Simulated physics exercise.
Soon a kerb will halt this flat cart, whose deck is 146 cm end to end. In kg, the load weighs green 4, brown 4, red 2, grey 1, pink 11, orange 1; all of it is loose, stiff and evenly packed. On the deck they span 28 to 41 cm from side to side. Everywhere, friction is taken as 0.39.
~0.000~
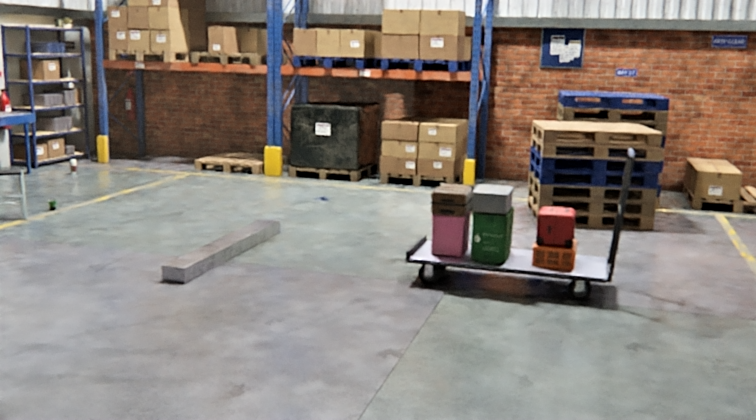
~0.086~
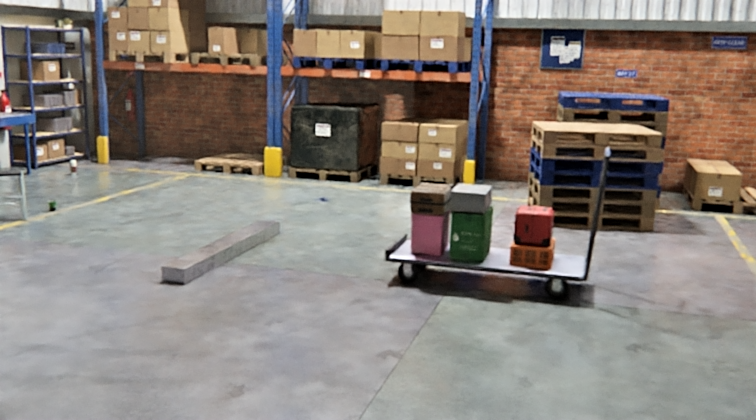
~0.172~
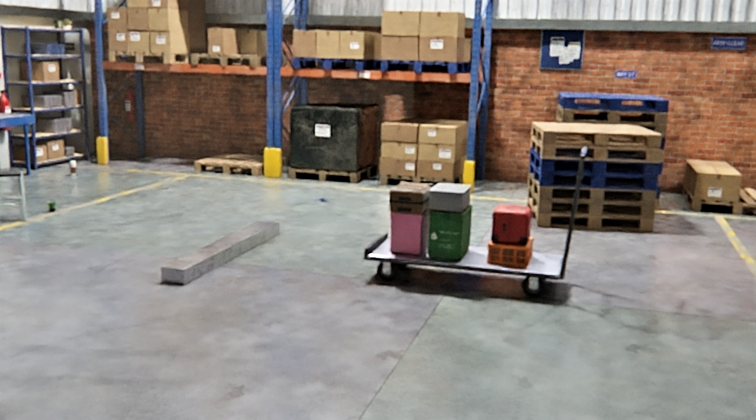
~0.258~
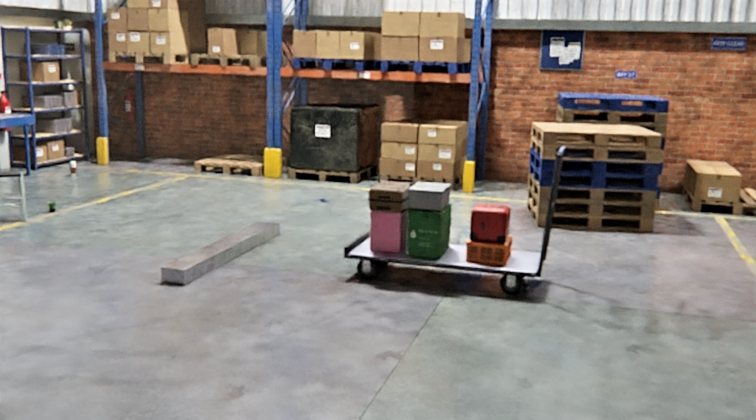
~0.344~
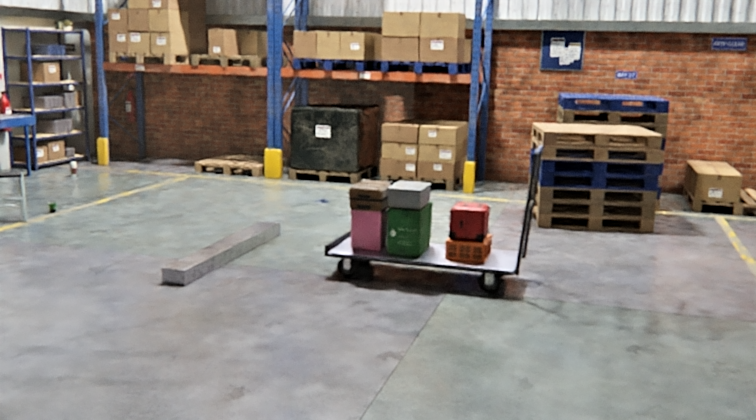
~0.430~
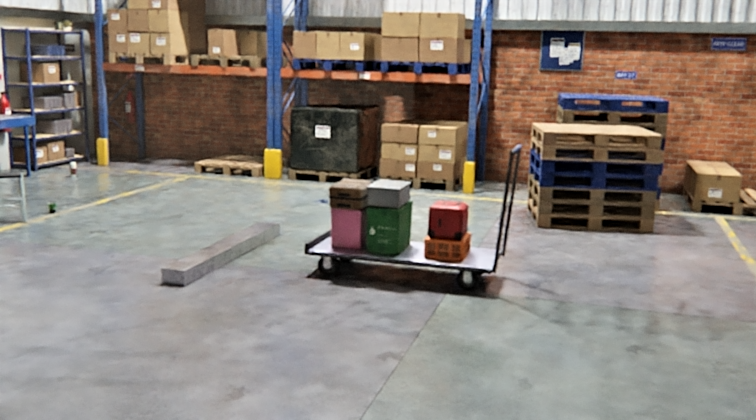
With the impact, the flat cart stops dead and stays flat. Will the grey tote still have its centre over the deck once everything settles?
No, it has gone off the front.
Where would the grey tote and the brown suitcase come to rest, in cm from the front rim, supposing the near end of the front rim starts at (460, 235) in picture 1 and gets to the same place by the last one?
In that case grey 80 past, brown 100 past.
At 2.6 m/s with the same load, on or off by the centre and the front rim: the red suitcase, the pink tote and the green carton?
Result: Red kept; pink kept; green kept.
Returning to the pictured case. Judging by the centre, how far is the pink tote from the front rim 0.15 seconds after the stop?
About 15 cm behind the rim.
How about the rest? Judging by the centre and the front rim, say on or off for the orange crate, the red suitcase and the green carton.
Result: Orange - on; red - on; green - on.
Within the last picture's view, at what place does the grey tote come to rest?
Roughly at (208, 237).
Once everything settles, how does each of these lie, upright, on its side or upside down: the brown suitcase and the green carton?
Brown on its side, green upright.
The wheels strike at 0.86 s.
After 1.26 s the grey tote is 0 cm behind the rim, tilted 5°, near (228, 187) in the last picture's view.
After 1.66 s the grey tote is 19 cm past the rim, tilted 10°, near (209, 233) in the last picture's view.
Final state at 2.0 s, past the rim, brown suitcase and grey tote; behind it, green carton, red suitcase, pink tote and orange crate.
